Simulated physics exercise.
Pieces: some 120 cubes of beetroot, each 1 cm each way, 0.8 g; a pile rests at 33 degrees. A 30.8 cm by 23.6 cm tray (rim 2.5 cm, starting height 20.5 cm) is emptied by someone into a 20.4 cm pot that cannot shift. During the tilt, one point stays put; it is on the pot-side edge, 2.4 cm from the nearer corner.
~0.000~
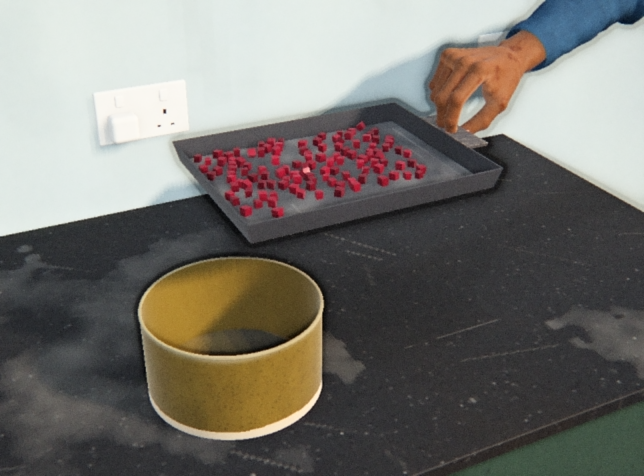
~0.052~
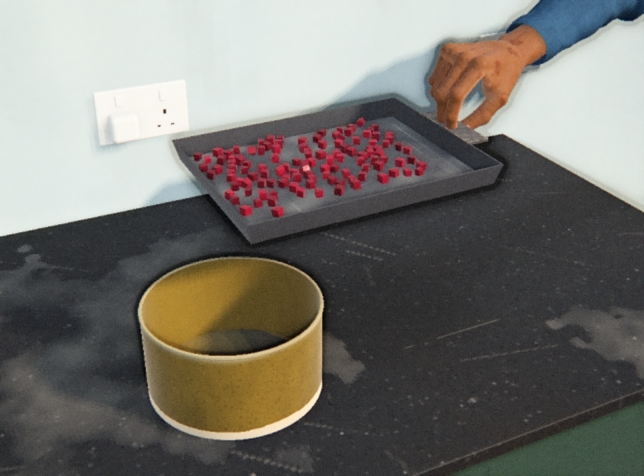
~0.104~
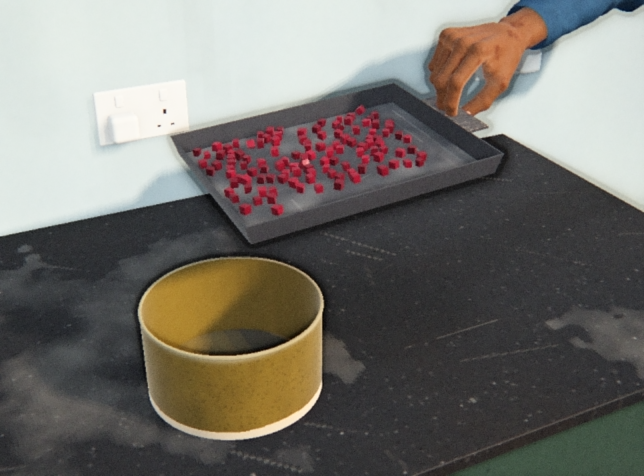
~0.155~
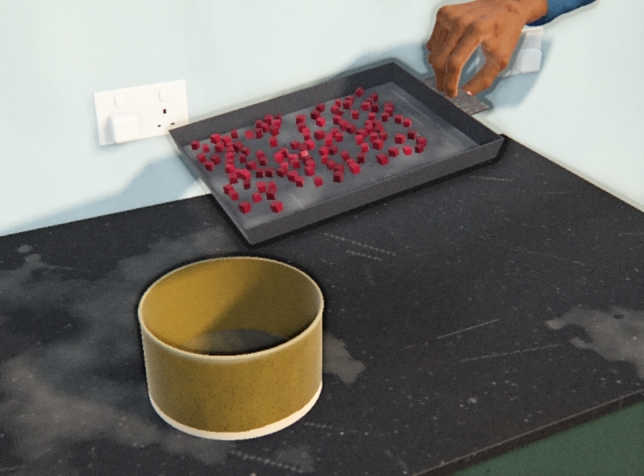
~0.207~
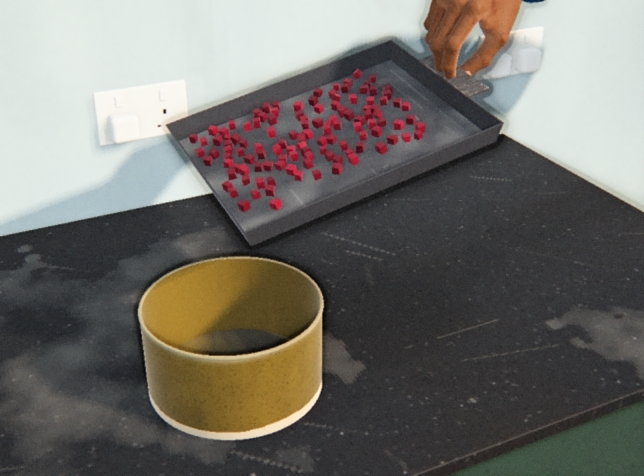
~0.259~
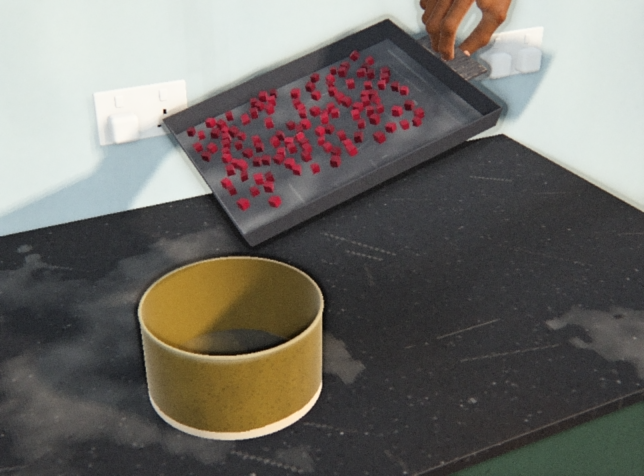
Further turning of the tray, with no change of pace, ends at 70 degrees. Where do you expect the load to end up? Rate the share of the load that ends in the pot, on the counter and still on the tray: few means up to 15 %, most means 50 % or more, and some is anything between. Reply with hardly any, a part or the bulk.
Pot: A part; counter: A part; left on the tray: A part.
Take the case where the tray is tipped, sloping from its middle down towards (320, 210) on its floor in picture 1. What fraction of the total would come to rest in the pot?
I'd estimate about 40 %.
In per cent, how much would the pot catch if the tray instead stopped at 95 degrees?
In that case it comes to about 75 in a hundred.
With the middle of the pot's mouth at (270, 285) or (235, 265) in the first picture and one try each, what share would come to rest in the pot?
Roughly 5 and 0 percent.
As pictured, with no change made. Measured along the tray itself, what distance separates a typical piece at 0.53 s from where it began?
By then it sits near 2 cm from where it began.
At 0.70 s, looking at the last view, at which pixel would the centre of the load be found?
By then the middle of the load sits around (232, 168).
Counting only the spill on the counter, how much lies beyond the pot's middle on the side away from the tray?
100 per cent.
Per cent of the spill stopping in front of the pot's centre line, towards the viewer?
Share: Some 90 %.
After 0.53 s, tilt 45 degrees; the tray holds 100 %, the pot 0 %.
Then, at 0.70 s, tilt 61 degrees; the tray holds 100 %, the pot 0 %.
Then, at 1.00 s, tilt 70 degrees; the tray holds 40 %, the pot 25 %.
At rest (2.3 s), pot 40 %, counter 25 %, tray 35 %.
